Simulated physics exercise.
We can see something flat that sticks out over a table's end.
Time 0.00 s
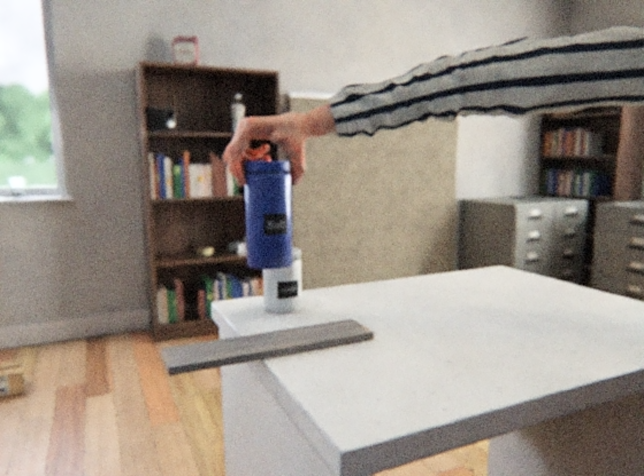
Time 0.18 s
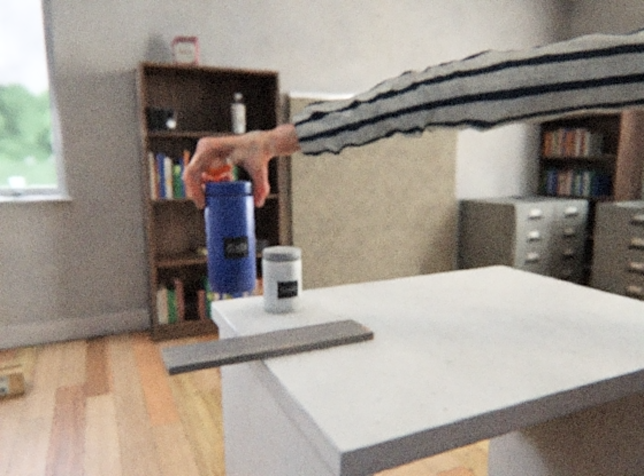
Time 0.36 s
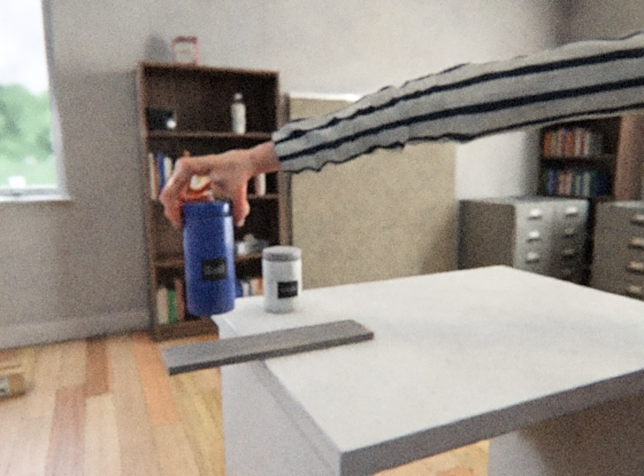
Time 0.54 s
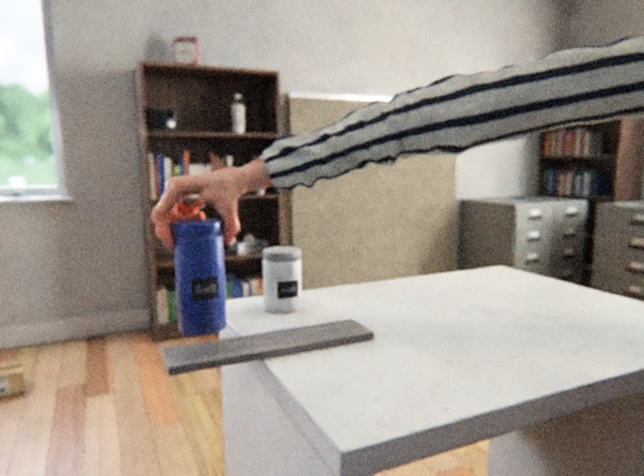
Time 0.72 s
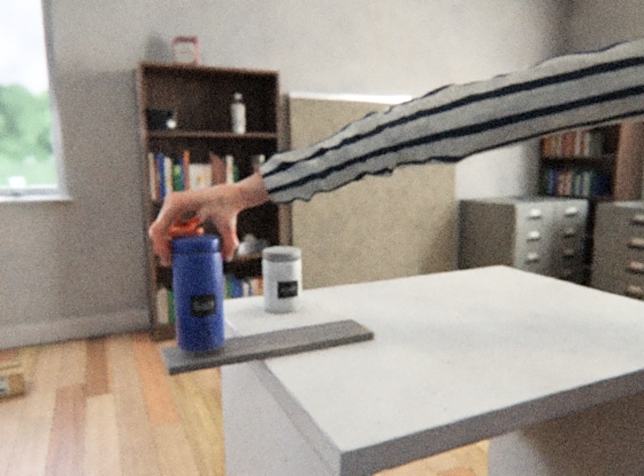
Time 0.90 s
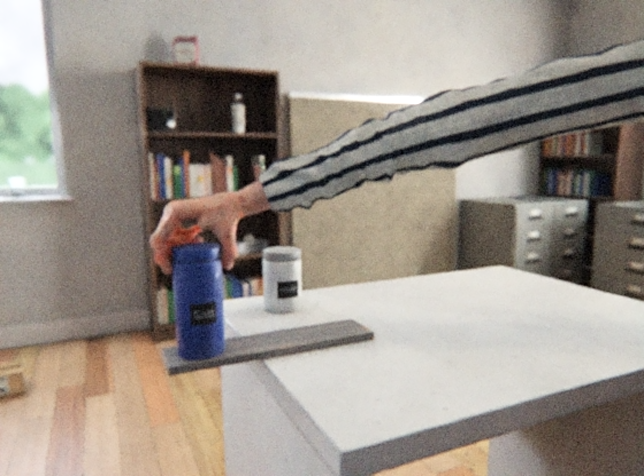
A hand lowers a blue jar onto the overhanging left end of a grey plank.
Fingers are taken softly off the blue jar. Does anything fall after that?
It drops off the end.
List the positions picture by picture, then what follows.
The first picture shows on its way; blue jar (269, 213); grey plank (272, 344).
The second picture shows on its way; blue jar (231, 236); grey plank (272, 344).
The third picture shows on its way; blue jar (210, 256); grey plank (272, 344).
The fourth picture shows on its way; blue jar (201, 276); grey plank (272, 344).
The fifth picture shows on its way; blue jar (199, 291); grey plank (272, 344).
The sixth picture shows in place under the hand; blue jar (199, 299); grey plank (272, 344).
After 1.30 s, blue jar now down on the floor or falling; grey plank on its side.
After 1.50 s, grey plank now down on the floor or falling.
After 1.60 s, things are still on the move.
By the end (2.0 s), down on the floor or falling, grey plank and blue jar; white jar in place. The plank comes down.
